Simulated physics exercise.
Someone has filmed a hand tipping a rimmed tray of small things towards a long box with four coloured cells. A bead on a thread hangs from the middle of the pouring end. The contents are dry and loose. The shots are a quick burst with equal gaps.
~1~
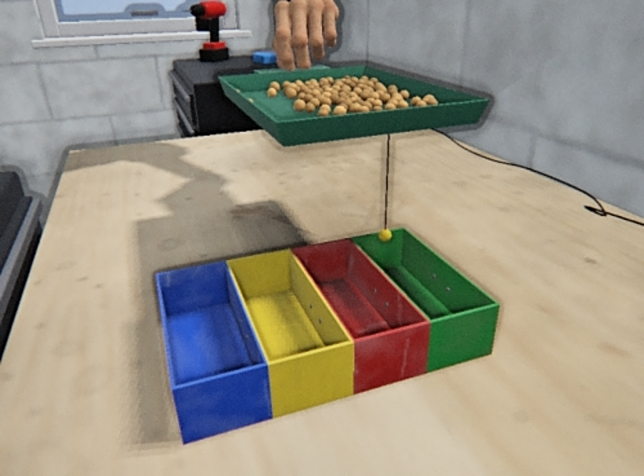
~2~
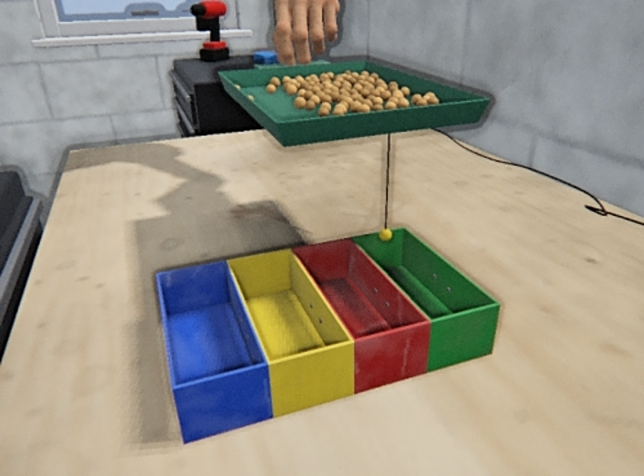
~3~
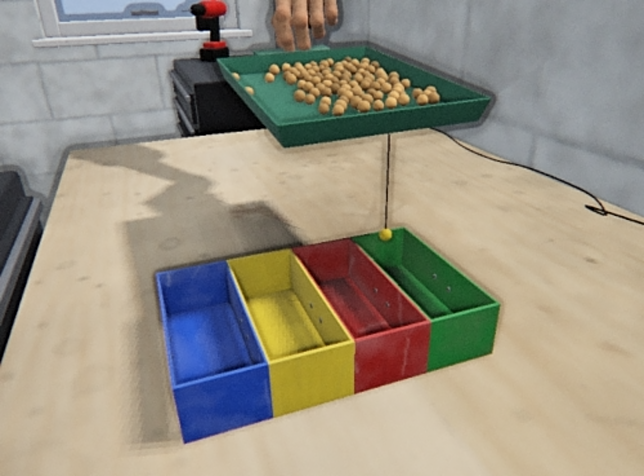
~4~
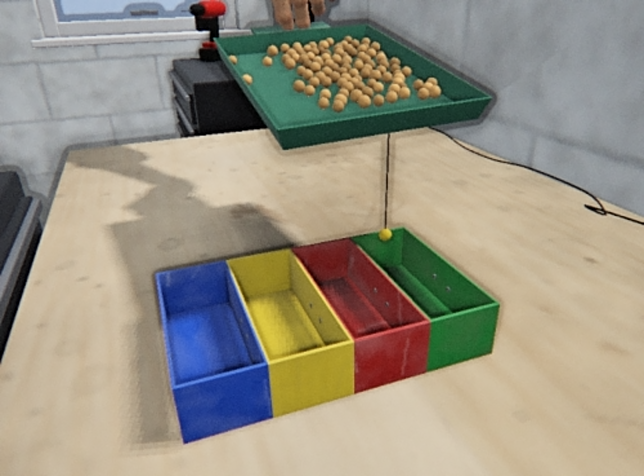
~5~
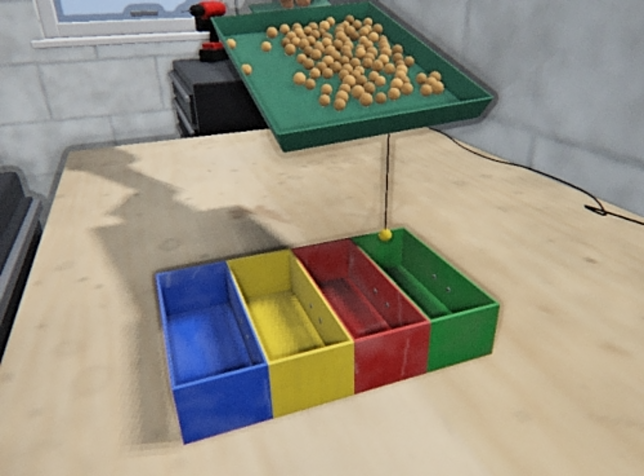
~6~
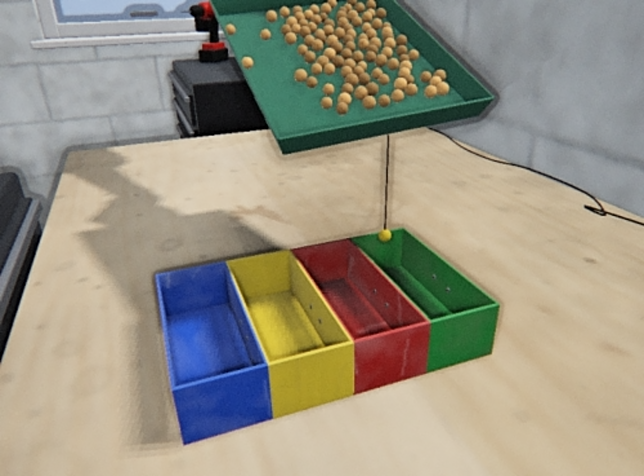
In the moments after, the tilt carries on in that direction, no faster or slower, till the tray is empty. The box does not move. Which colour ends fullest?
Most goes to the red cell.
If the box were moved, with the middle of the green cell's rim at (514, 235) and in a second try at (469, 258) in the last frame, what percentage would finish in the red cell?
In turn 0 and 20 in a hundred.
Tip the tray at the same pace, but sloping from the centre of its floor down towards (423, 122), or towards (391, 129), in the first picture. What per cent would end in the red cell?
In turn 0 and 20 in a hundred.
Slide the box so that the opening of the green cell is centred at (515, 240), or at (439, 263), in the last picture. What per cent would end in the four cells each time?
Near 60 % and 90 %.
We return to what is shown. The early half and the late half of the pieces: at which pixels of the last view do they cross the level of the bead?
Early half (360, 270), late half (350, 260).
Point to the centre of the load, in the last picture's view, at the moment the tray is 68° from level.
Near (354, 142).
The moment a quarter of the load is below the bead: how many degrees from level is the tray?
At some 75 degrees.
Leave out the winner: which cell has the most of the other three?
In second place: Yellow.
Shortly afterwards, tray tipped steeply; near two thirds on the tray; a little in the red cell; a little in the yellow cell; only a few in the green cell; only a few in the blue cell; near a quarter falling or outside the box.
Next, tray tipped past a quarter turn; only a few on the tray; near half in the red cell; near a quarter in the yellow cell; a little in the green cell; only a few in the blue cell; near a quarter falling or outside the box.
Some moments later, tray tipped past a quarter turn; near half in the red cell; near a quarter in the yellow cell; a little in the green cell; a little in the blue cell; a little falling or outside the box.
In the end, tray tipped past a quarter turn; near half in the red cell; near a quarter in the yellow cell; a little in the green cell; a little in the blue cell; a little outside the box.
